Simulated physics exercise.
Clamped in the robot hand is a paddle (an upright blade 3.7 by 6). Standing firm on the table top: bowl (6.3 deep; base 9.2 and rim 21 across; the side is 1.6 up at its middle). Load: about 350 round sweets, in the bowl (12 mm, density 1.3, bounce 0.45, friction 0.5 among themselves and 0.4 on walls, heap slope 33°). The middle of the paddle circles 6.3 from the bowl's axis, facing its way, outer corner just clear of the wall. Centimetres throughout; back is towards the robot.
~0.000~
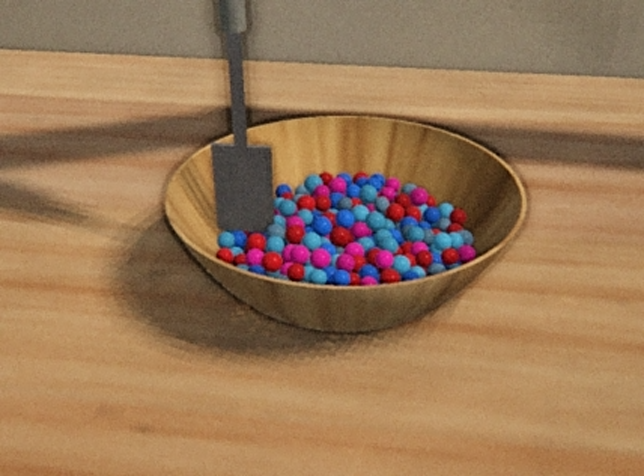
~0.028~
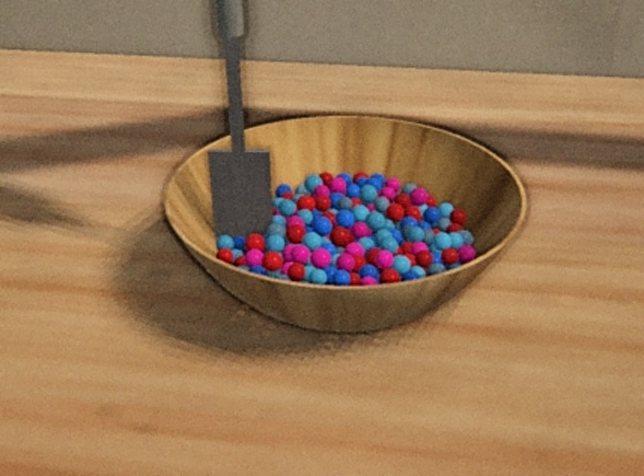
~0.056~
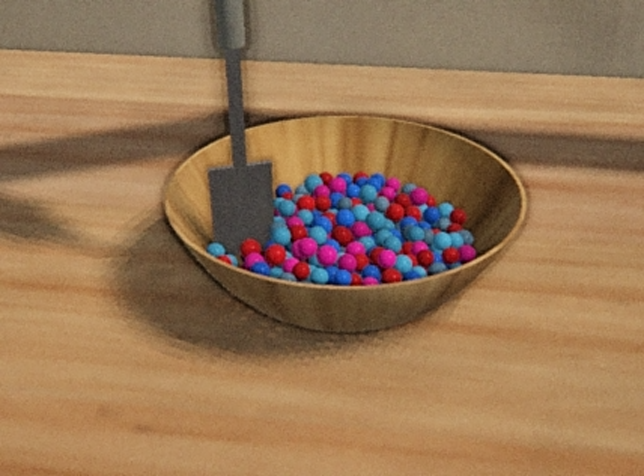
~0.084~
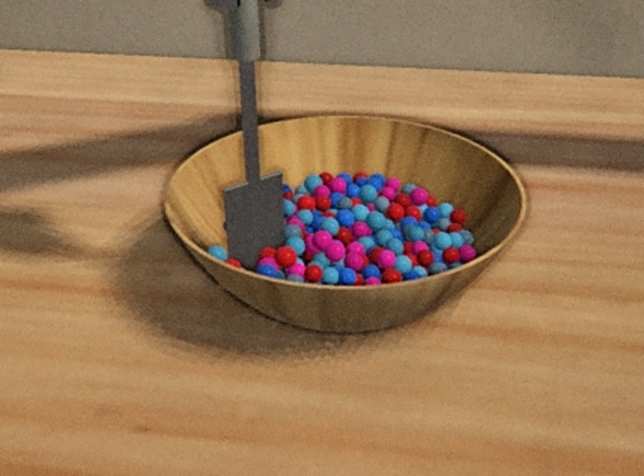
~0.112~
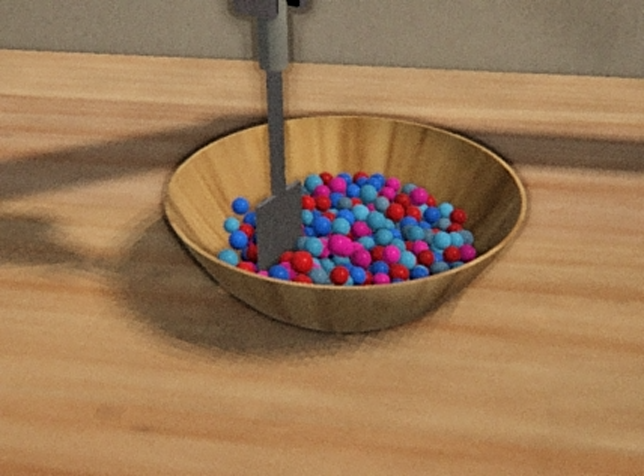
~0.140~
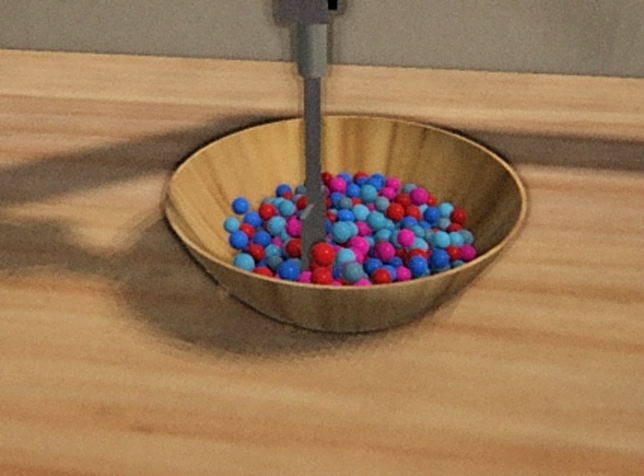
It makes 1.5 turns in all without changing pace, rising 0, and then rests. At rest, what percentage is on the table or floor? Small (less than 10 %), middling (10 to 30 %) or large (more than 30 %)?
Answer: Middling; 10 to 30 % of the round sweets finish on the table or floor.
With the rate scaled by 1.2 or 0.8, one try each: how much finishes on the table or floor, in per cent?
About 25 and 15 per cent.
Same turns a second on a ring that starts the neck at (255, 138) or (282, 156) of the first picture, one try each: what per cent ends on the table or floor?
Some 20 and 0 per cent.
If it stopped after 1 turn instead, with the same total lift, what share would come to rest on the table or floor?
Then about 10 per cent.
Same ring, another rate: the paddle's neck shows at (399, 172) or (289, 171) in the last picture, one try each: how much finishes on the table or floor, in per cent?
Some 35 and 15 per cent.
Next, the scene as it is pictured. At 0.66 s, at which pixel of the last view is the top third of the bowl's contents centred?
Near (335, 258).
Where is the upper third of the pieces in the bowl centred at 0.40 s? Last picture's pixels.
Around (346, 184).
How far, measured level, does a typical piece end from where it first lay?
About 3 cm.
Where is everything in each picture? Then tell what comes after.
Paddle neck at (239, 122), 0° round; upper third of the load around (345, 233), from x 225 to 465, top at y 180; 352 in the bowl, in the first picture.
Paddle neck at (237, 127), 7° round; upper third of the load around (345, 233), from x 225 to 465, top at y 180, in the second picture.
Paddle neck at (238, 141), 25° round; upper third of the load around (343, 236), from x 215 to 465, top at y 180, in the third picture.
Paddle neck at (252, 156), 44° round; upper third of the load around (341, 238), from x 215 to 465, top at y 180, in the fourth picture.
Paddle neck at (278, 168), 63° round; upper third of the load around (343, 241), from x 225 to 465, top at y 180, in the fifth picture.
Paddle neck at (313, 176), 82° round; upper third of the load around (358, 239), from x 230 to 465, top at y 180; 352 in the bowl, in the sixth picture.
After 0.40 s, 260° round, highest piece 9 above the table; 331 in the bowl, 10 on the table or floor, 11 in flight or on the tool.
After 0.66 s, 77° round, highest piece 8 above the table; 308 in the bowl, 41 on the table or floor, 3 in flight or on the tool.
After 0.99 s, 180° round, highest piece 6 above the table; 291 in the bowl, 60 on the table or floor, 1 in flight or on the tool.
After 1.69 s, 180° round, highest piece 6 above the table; 291 in the bowl, 61 on the table or floor.
At rest, 291 in the bowl, 61 on the table or floor. That is 17 % on the table or floor.
